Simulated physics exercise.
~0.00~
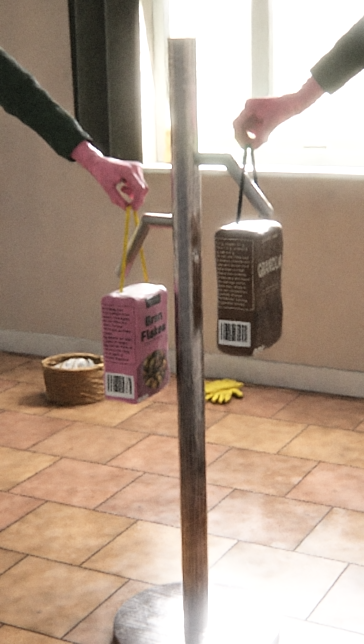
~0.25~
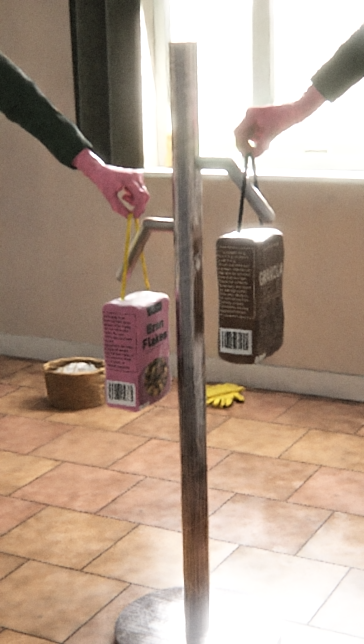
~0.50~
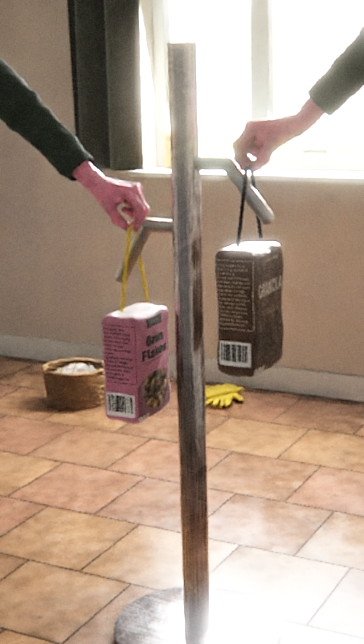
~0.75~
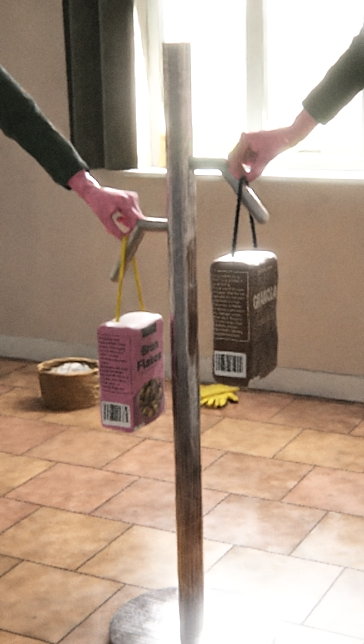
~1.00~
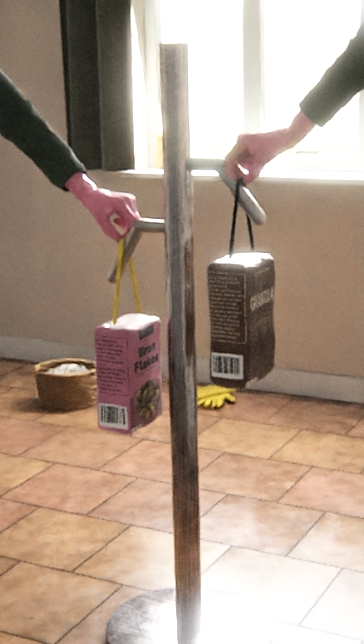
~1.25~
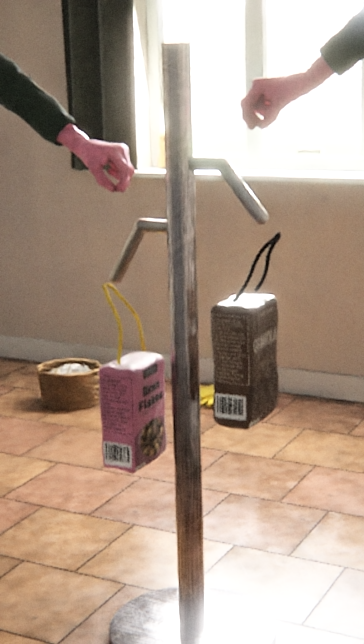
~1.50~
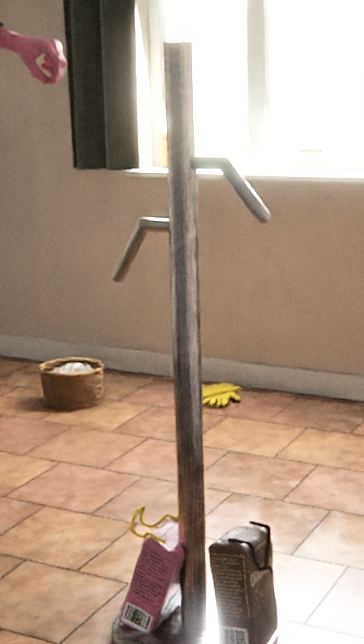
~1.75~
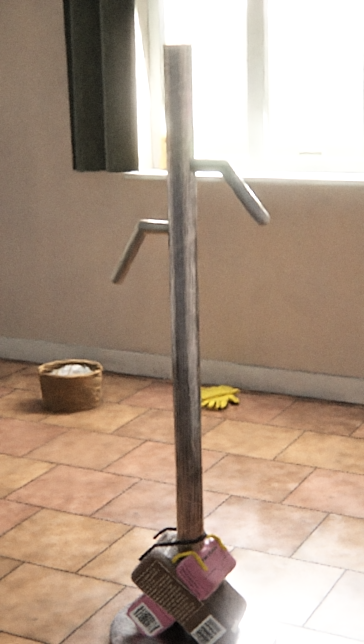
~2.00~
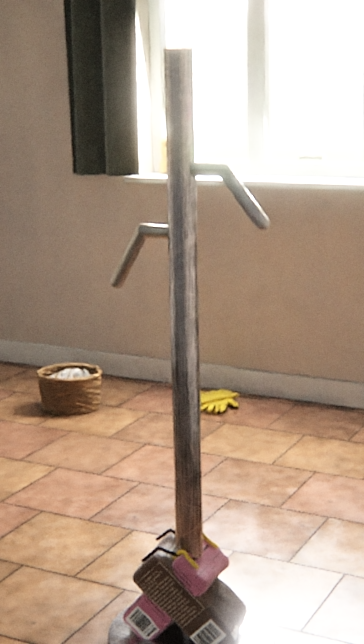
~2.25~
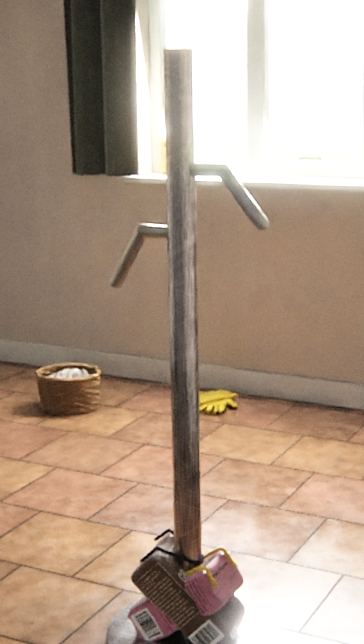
A pink sack and a brown sack were lowered by their loops beside the pegs on a post, but when both hands let go, they dropped to the floor and ended up leaning in a heap at its base.
